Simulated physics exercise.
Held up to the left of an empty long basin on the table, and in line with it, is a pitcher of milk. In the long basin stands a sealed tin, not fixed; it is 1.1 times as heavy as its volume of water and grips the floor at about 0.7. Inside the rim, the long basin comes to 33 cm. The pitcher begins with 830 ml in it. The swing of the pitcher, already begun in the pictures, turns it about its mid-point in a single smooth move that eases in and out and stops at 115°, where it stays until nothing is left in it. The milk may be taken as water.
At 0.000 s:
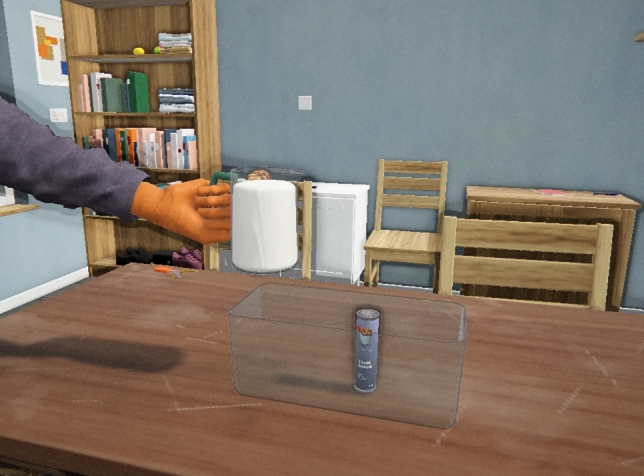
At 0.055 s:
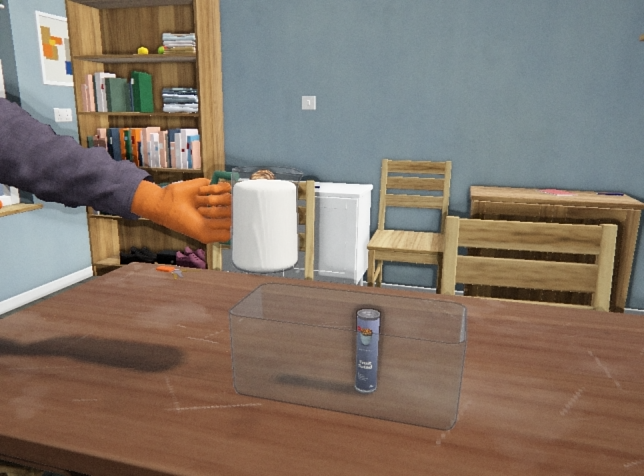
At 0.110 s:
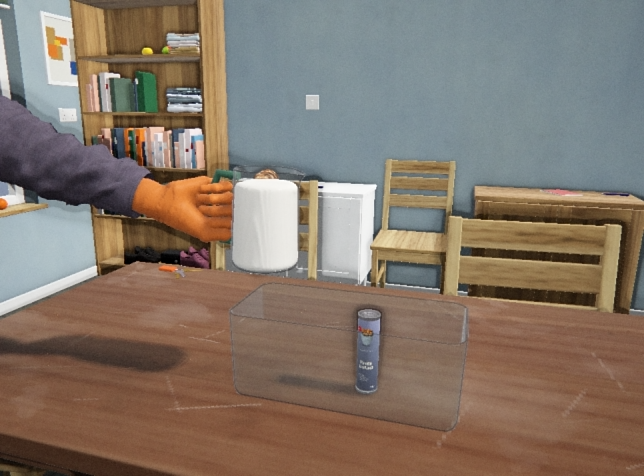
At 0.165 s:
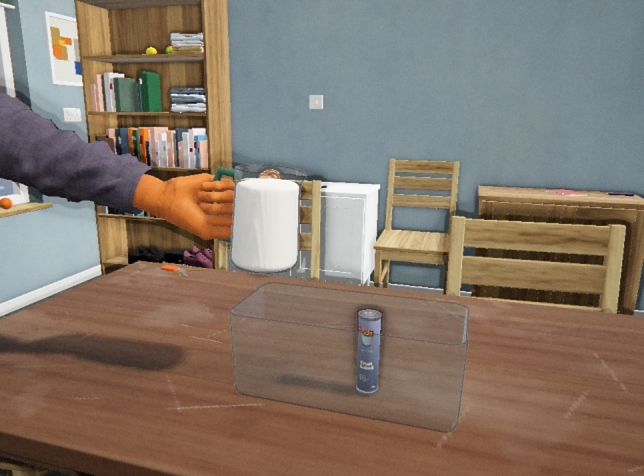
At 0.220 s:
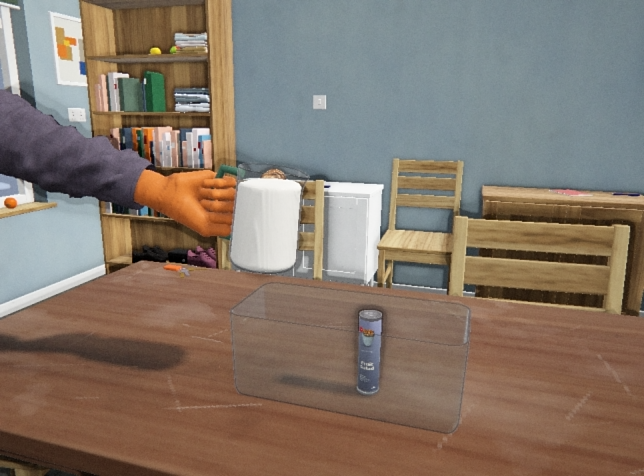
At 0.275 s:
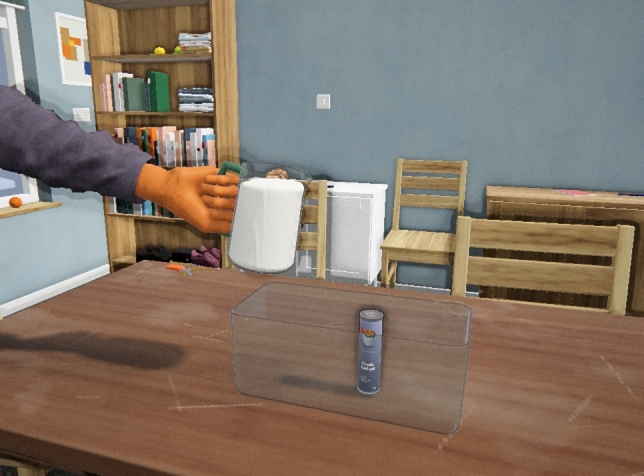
At first, an orange hand at the end of a dark sleeve holds a white pitcher upright above the left side of a clear long basin on a wooden table, where a small tin stands. Then the pitcher slowly tilts slightly to the right, while the view of the room behind drifts a little.
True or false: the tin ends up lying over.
True.
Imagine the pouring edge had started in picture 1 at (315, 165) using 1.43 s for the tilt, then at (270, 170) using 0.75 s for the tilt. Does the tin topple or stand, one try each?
Trial 1 - tin tips; trial 2 - tin stays standing.
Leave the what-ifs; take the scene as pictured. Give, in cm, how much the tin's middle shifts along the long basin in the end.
About 7.0 cm.
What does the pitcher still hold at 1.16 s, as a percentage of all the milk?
About 38 % is still there.
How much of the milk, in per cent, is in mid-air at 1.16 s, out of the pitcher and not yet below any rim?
I'd say some 18 per cent is in the air.
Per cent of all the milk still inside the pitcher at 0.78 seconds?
Around 90 percent.
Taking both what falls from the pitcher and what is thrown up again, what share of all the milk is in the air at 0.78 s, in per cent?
At that moment, about 8 percent.
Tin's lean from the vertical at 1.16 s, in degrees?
Lean: Around 0° from upright.
By 0.78 s the tilt is 64° and 89 per cent is still to pour; the tin stands where it began.
By 1.16 s the tilt is 103° and 38 per cent is still to pour; the tin stands where it began.
By 1.55 s the tilt is 115° and 2 per cent is still to pour; the tin lies on its side.
By 1.97 s the tilt is 115° and 0 per cent is still to pour; the tin lies on its side.
At rest the tin lies on its side.
